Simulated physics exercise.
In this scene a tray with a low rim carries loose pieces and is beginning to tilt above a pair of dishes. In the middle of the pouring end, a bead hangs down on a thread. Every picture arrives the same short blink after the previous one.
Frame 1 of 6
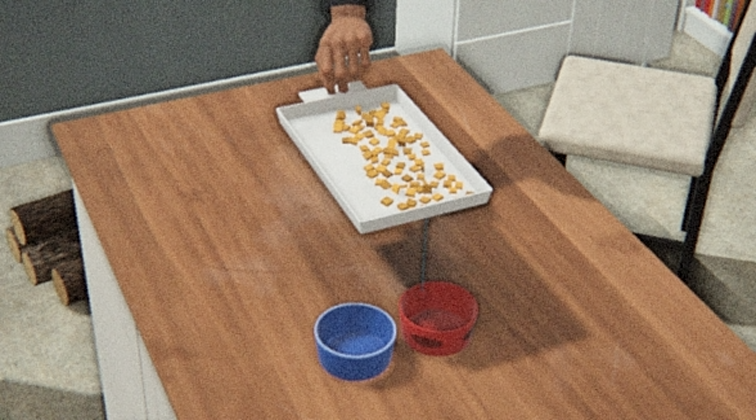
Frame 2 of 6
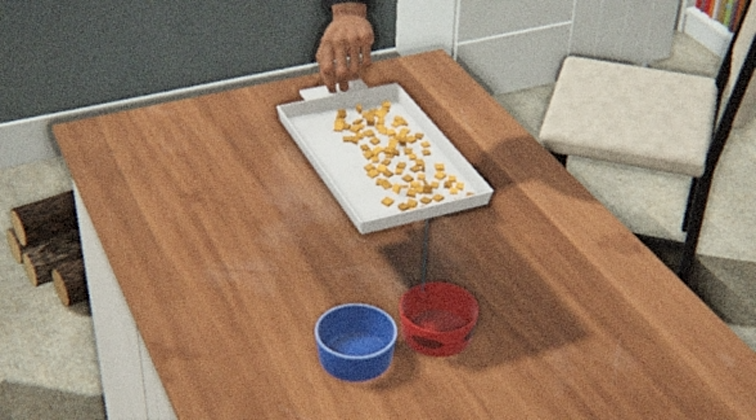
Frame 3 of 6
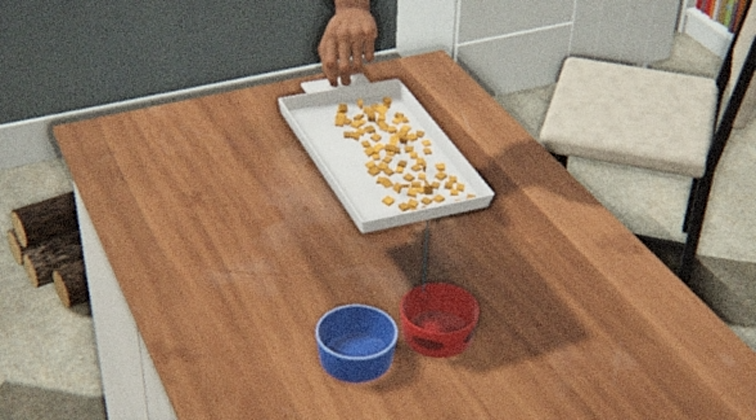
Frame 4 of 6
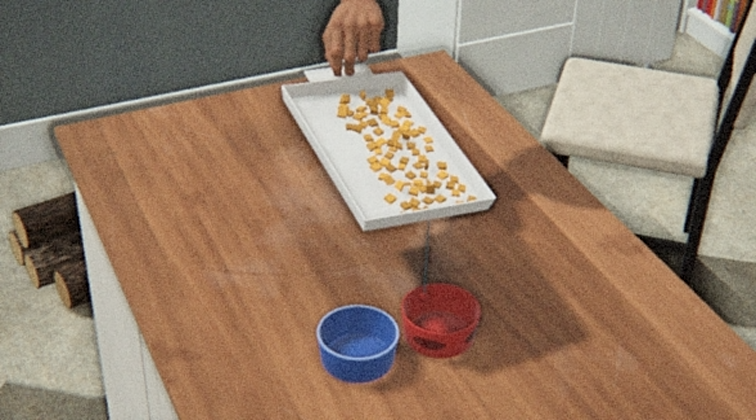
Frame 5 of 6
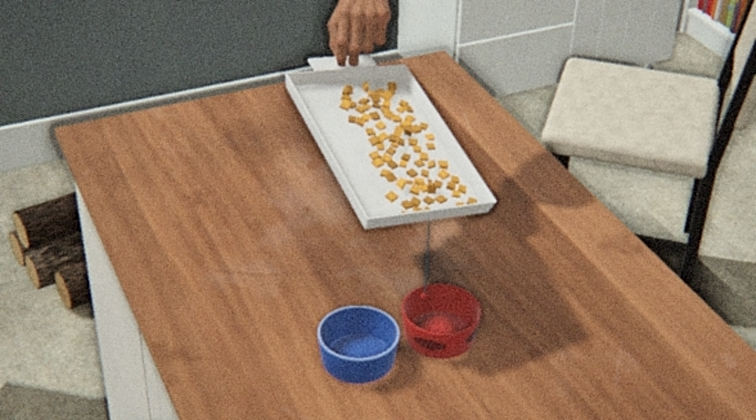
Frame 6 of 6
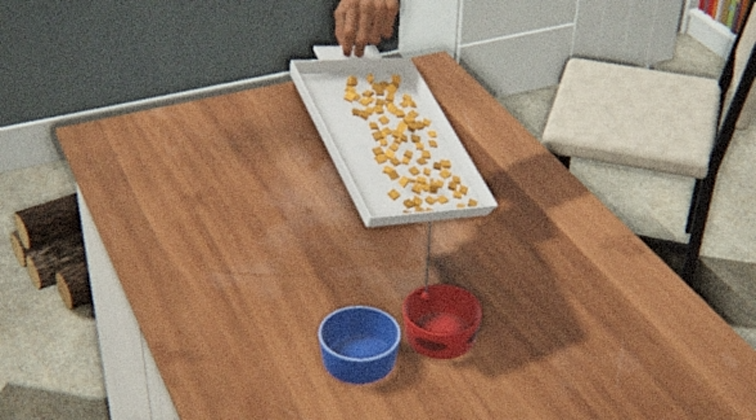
A hand gradually tilting a white tray of small golden crackers toward its right corner above blue and red bowls on a wooden table.
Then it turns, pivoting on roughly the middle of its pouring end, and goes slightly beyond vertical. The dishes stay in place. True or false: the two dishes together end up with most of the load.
False.
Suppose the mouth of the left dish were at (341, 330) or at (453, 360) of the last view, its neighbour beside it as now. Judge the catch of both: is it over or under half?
Catch, run one: Below the halfway mark; run two: Below the halfway mark.
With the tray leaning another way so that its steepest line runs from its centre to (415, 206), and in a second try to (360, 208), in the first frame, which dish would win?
First try: The dish to the right; second try: The dish to the left.
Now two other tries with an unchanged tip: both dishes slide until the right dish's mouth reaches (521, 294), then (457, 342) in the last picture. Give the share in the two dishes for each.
Roughly 50% the first time and 0% the second time.
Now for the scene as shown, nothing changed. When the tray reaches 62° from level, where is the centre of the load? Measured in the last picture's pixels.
Roughly (457, 166).
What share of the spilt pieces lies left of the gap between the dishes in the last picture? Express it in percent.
I'd say some 0 in a hundred.
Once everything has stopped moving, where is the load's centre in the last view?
(491, 320).
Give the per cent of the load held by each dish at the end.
So the left dish keeps 0 per cent, and the right one keeps 10 per cent.
Soon, tray tipped steeply; all on the tray.
A while on, tray tipped past a quarter turn; about a quarter on the tray; a small part in the right dish; about a third outside both; about a quarter in the air.
Towards the end, tray tipped past a quarter turn; a small part in the right dish; most outside both.
Finally, tray tipped past a quarter turn; none in the left dish; a small part in the right dish; most outside both.
